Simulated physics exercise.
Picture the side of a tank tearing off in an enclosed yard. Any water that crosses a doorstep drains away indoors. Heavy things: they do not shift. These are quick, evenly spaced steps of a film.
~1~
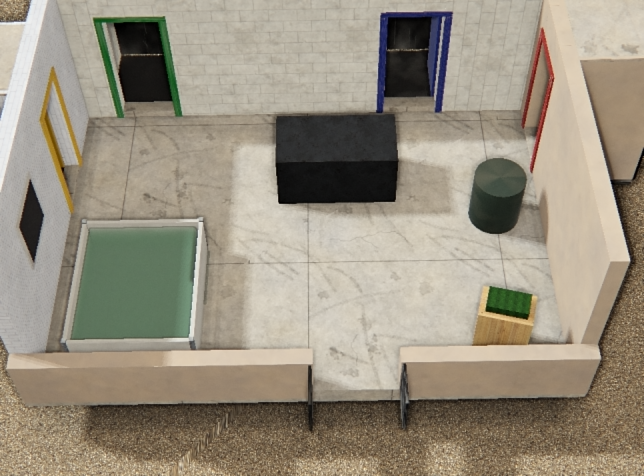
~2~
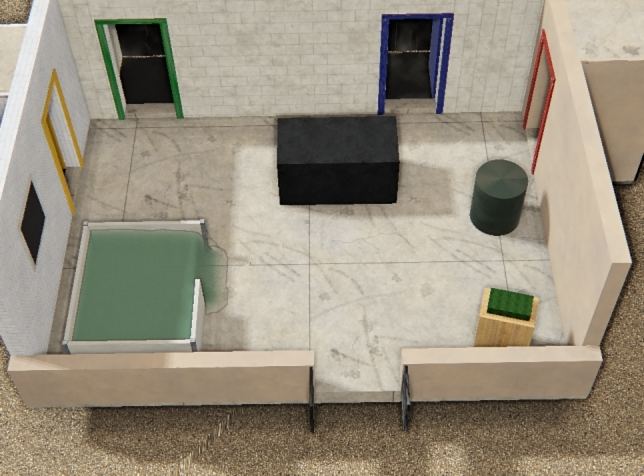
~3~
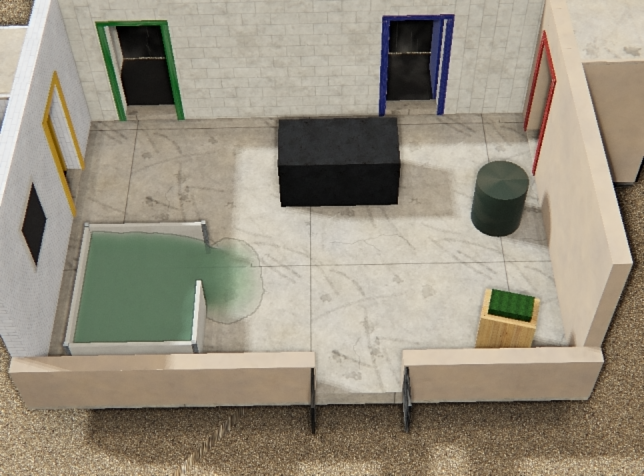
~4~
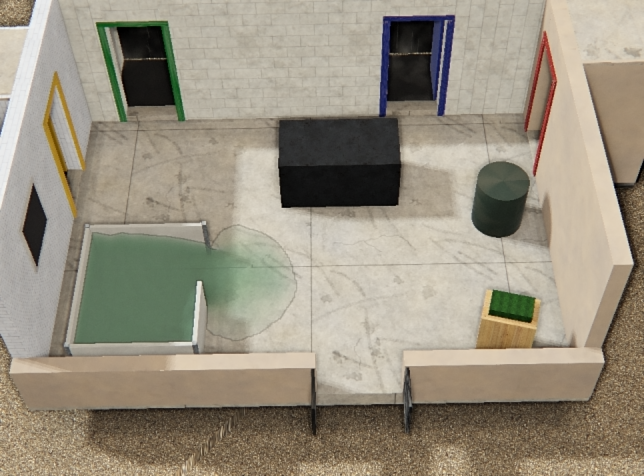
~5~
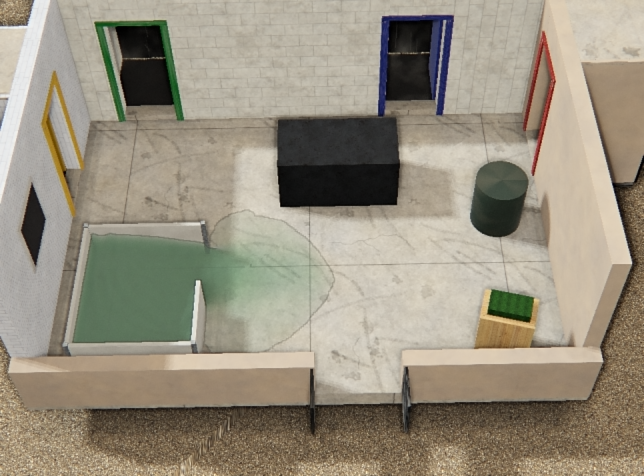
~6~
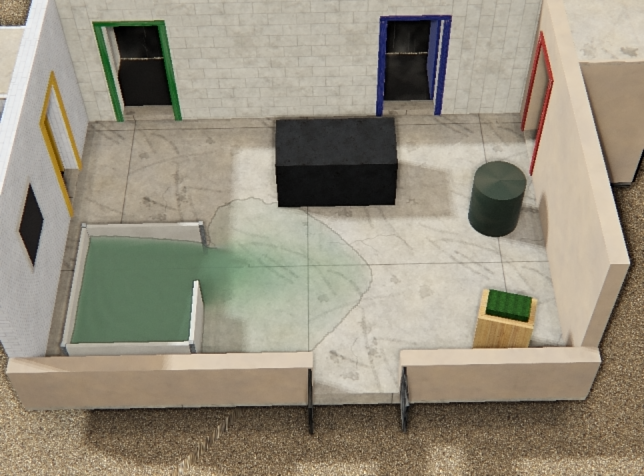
Green water poured through a gap that opened in the right side of a square tank and spread rightward across the pale floor in a widening, thinning sheet, while the black block stayed still.
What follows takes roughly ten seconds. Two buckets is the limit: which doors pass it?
As I see it, the green door does not exceed two buckets; the yellow door does not exceed two buckets; the red door exceeds two buckets; the blue door does not exceed two buckets.
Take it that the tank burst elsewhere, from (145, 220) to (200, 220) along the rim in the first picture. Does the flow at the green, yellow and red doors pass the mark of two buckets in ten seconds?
The green door exceeds the mark; the yellow door exceeds the mark; the red door exceeds the mark.
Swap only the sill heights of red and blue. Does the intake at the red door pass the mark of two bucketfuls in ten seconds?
I'd say red doesn't reach the mark.
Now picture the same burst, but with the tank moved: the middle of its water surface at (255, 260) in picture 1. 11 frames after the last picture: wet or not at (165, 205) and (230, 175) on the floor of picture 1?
Point 1: Not wet; point 2: Not wet.
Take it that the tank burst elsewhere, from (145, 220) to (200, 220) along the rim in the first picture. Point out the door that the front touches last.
Answer: The red one.
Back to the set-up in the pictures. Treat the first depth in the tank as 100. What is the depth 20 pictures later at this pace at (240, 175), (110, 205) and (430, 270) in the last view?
Depths of roughly 2, 0 and 4 per cent.
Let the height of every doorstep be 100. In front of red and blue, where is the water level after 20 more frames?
In turn 160 and 0 per cent.
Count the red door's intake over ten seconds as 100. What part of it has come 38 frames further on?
I'd put it at about 40 per cent.
A moment on, water covers 35 % of the floor; the green door not reached, the yellow door not reached, the red door not reached, the blue door not reached.
Next, water covers 50 % of the floor; the green door not reached, the yellow door not reached, the red door not reached, the blue door not reached.
Then, water covers 60 % of the floor; the green door wet at the sill, nothing in, the yellow door not reached, the red door under two buckets in, the blue door not reached.
Later, water covers 65 % of the floor; the green door wet at the sill, nothing in, the yellow door not reached, the red door over two buckets in, the blue door wet at the sill, nothing in.
In the end, water covers 90 % of the floor; the green door wet at the sill, nothing in, the yellow door wet at the sill, nothing in, the red door over two buckets in, the blue door wet at the sill, nothing in.
